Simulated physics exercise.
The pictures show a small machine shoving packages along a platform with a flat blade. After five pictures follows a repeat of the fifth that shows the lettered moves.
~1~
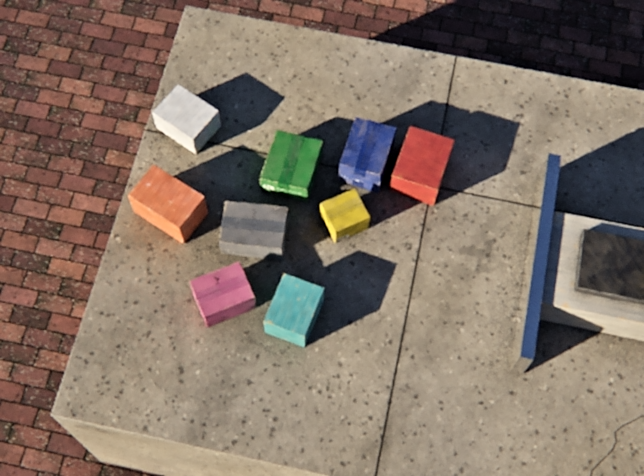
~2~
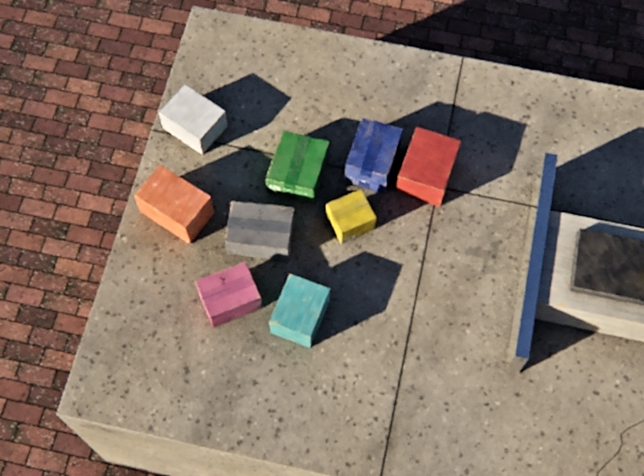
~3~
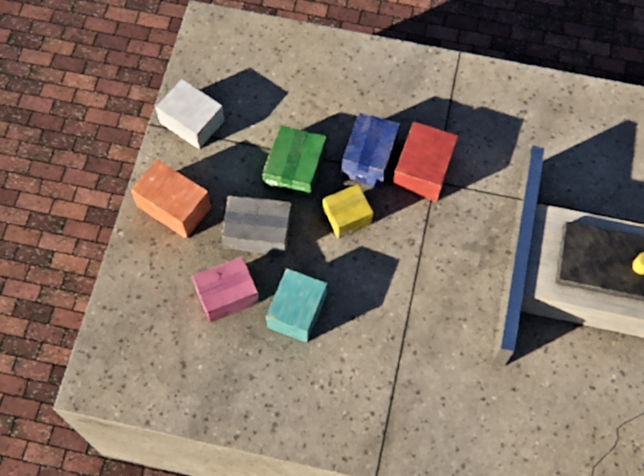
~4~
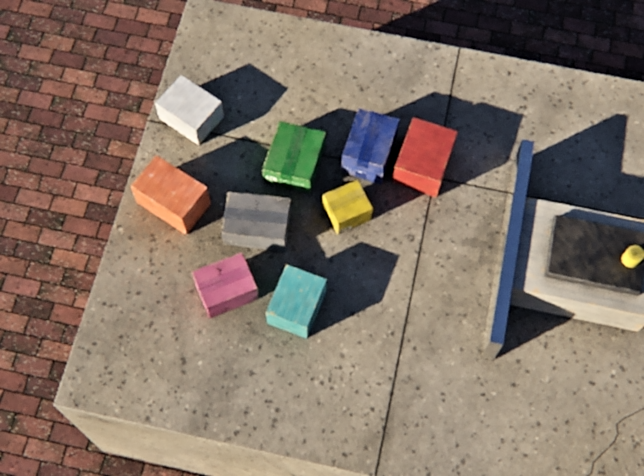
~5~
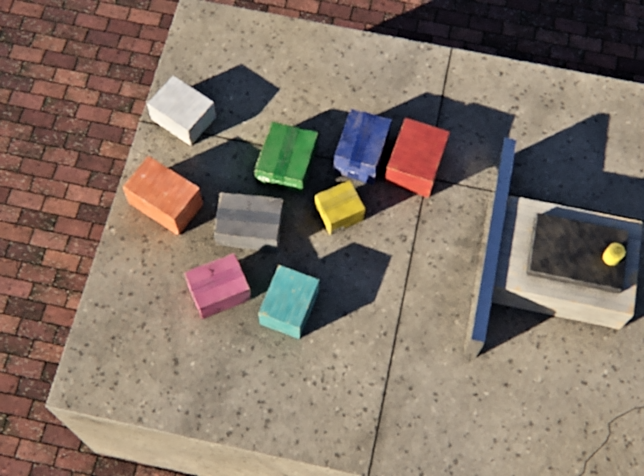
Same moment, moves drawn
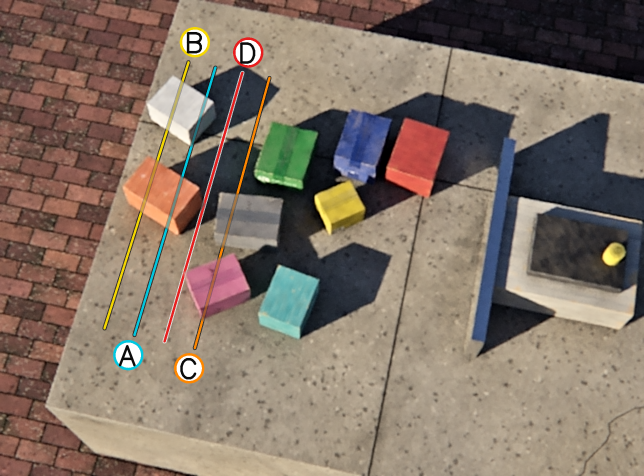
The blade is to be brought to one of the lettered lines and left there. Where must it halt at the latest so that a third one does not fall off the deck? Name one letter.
D is the last line within the limit.
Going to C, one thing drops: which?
The white crate goes over.
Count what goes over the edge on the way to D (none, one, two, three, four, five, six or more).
In all, two.
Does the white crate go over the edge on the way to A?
Yes.
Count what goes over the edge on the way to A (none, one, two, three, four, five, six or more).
By then, five.
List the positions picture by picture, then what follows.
The first picture shows turquoise crate (294, 310); white crate (187, 120); green box (292, 166).
The second picture shows robot (614, 266); red crate (428, 167).
The third picture shows robot (600, 259); yellow parcel (348, 212).
The fourth picture shows robot (589, 253); blue parcel (370, 146).
The fifth picture shows robot (571, 251); turquoise crate (289, 302); white crate (182, 111); green box (287, 158).
On the copy, A at (177, 193); B at (149, 188); C at (234, 205); D at (206, 199).
On D. First, robot (464, 229); red crate (373, 149); blue parcel (329, 141).
Then, robot (358, 208); white crate (141, 99); green box (181, 137).
Finally, robot (279, 192); green box over the edge; white crate over the edge; two fallen.
By contrast, A drops five; B drops five; C is within the limit but short.
